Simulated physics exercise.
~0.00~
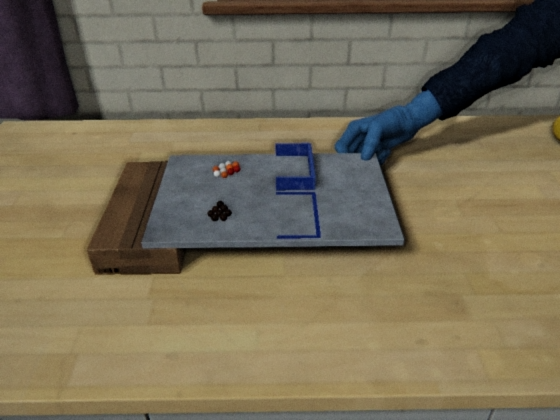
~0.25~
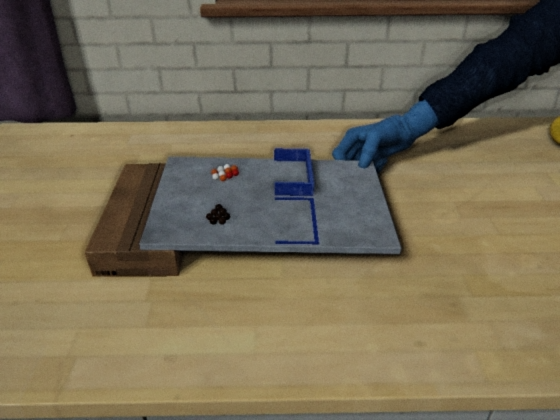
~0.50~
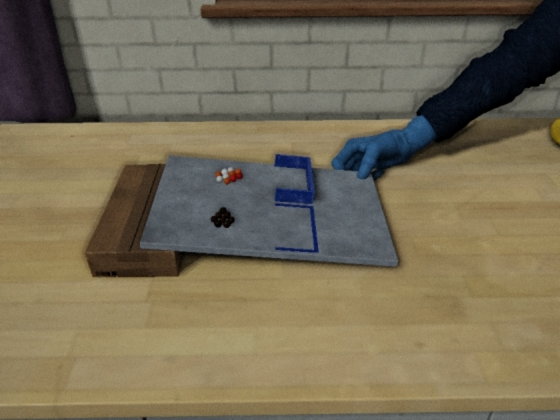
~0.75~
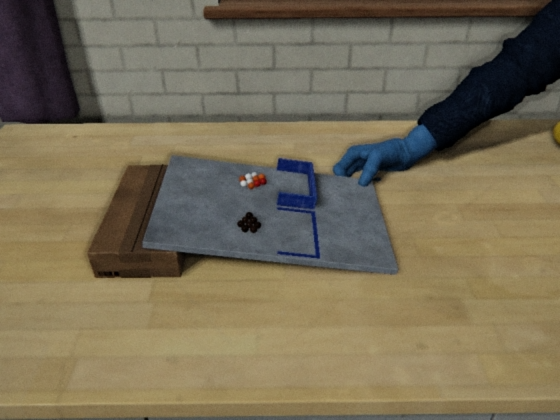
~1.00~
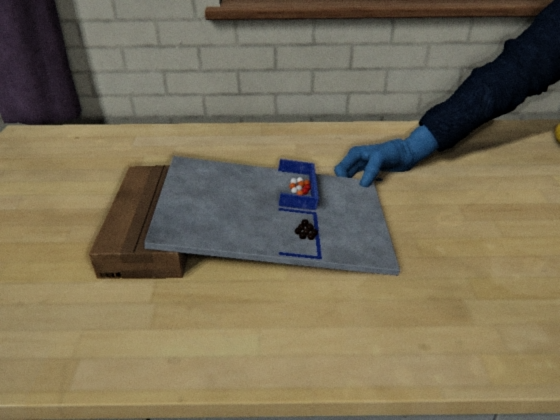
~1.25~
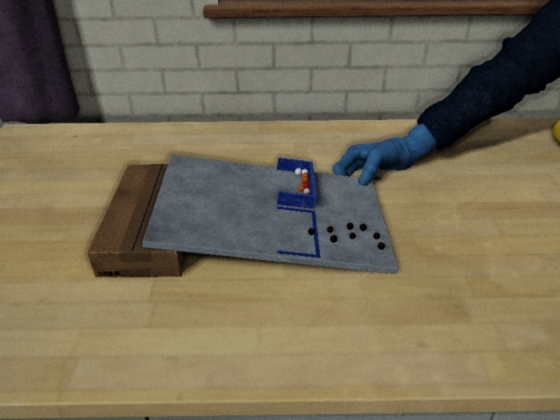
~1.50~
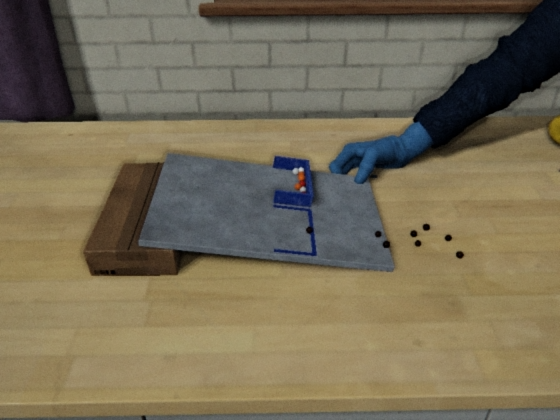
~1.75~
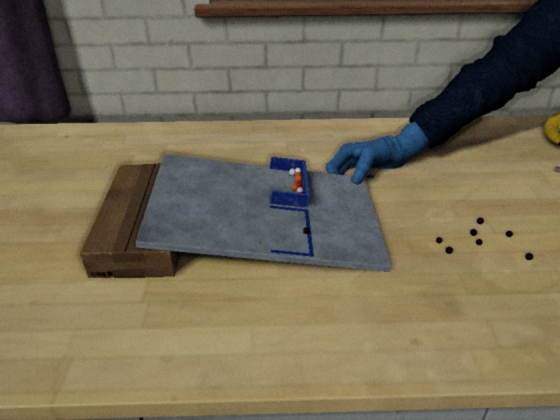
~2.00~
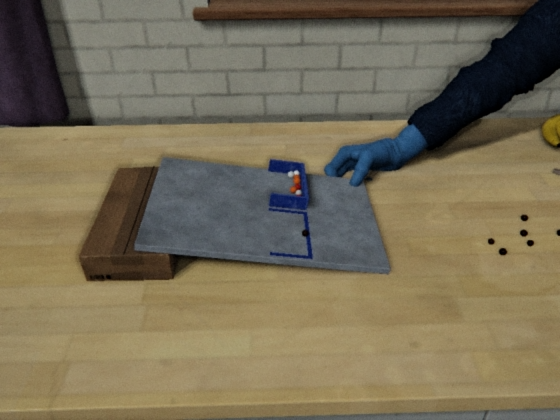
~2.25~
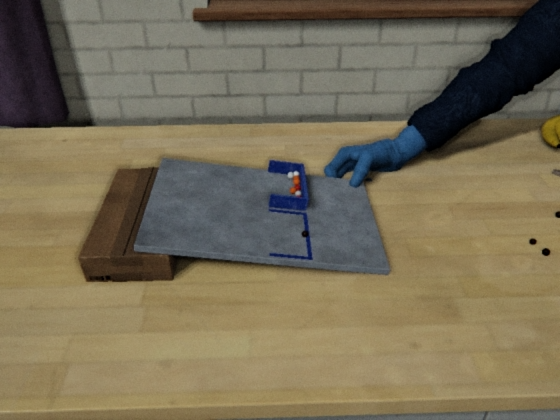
At the start, a gray board lies with its left end on a wooden box while a blue-gloved hand holds its right end above a wooden counter. A cluster of red and white pieces sits at the back and a dark cluster nearer, each facing blue barriers. The hand lowers the right end a little, and both clusters slide right down the slope. The red and white pieces stop against their barrier, but most dark ones pass theirs, scatter off the board and roll right across the counter. Finally, one dark piece remains at the nearer blue line, with the red and white group still held.
